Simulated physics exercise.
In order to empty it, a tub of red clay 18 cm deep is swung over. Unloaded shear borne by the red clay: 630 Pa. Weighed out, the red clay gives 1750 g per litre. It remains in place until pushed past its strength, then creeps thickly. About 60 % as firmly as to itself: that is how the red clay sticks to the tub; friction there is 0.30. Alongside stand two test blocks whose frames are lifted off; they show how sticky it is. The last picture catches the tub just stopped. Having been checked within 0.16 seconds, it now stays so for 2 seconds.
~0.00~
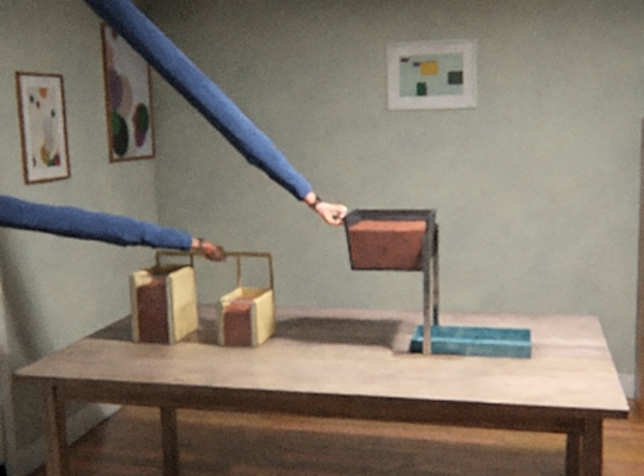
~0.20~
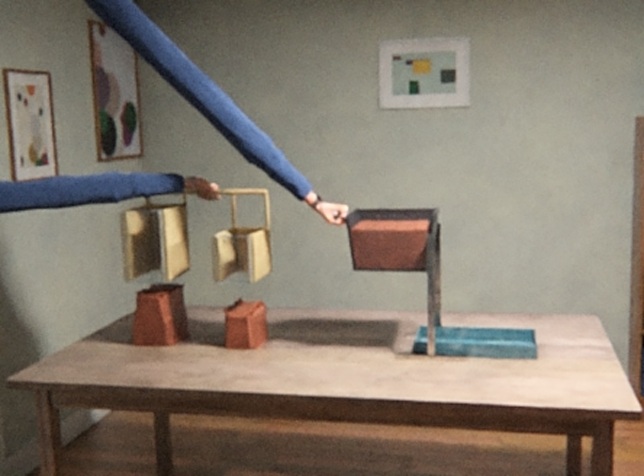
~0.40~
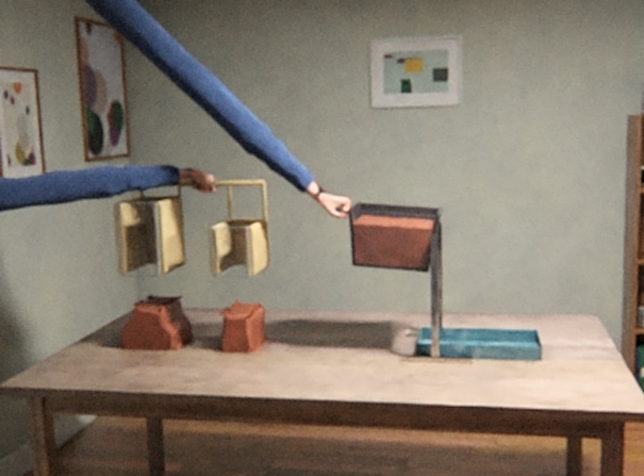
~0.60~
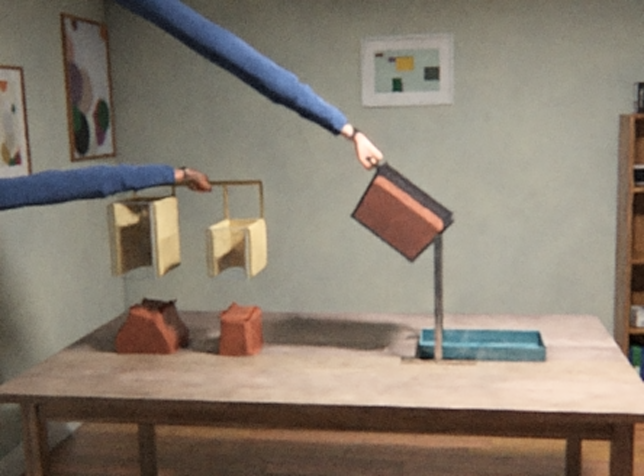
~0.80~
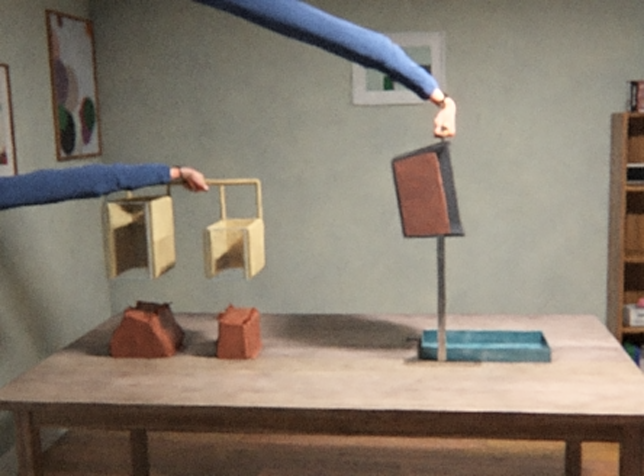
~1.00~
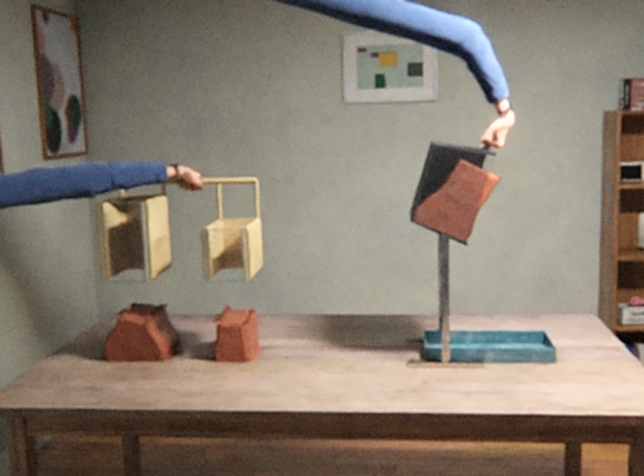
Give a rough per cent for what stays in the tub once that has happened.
Roughly 7 per cent stays in the tub.
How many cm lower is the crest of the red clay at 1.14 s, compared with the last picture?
I reckon it's close to 14 cm.
After 1.14 s, the tub is at 107 degrees and holds 33 %.
After 1.31 s, the tub is at 107 degrees and holds 16 %.
After 1.48 s, the tub is at 107 degrees and holds 7 %.
After 1.65 s, the tub is at 107 degrees and holds 7 %.
After 3.00 s, at the end, the tub is at 107 degrees and holds 7 %.
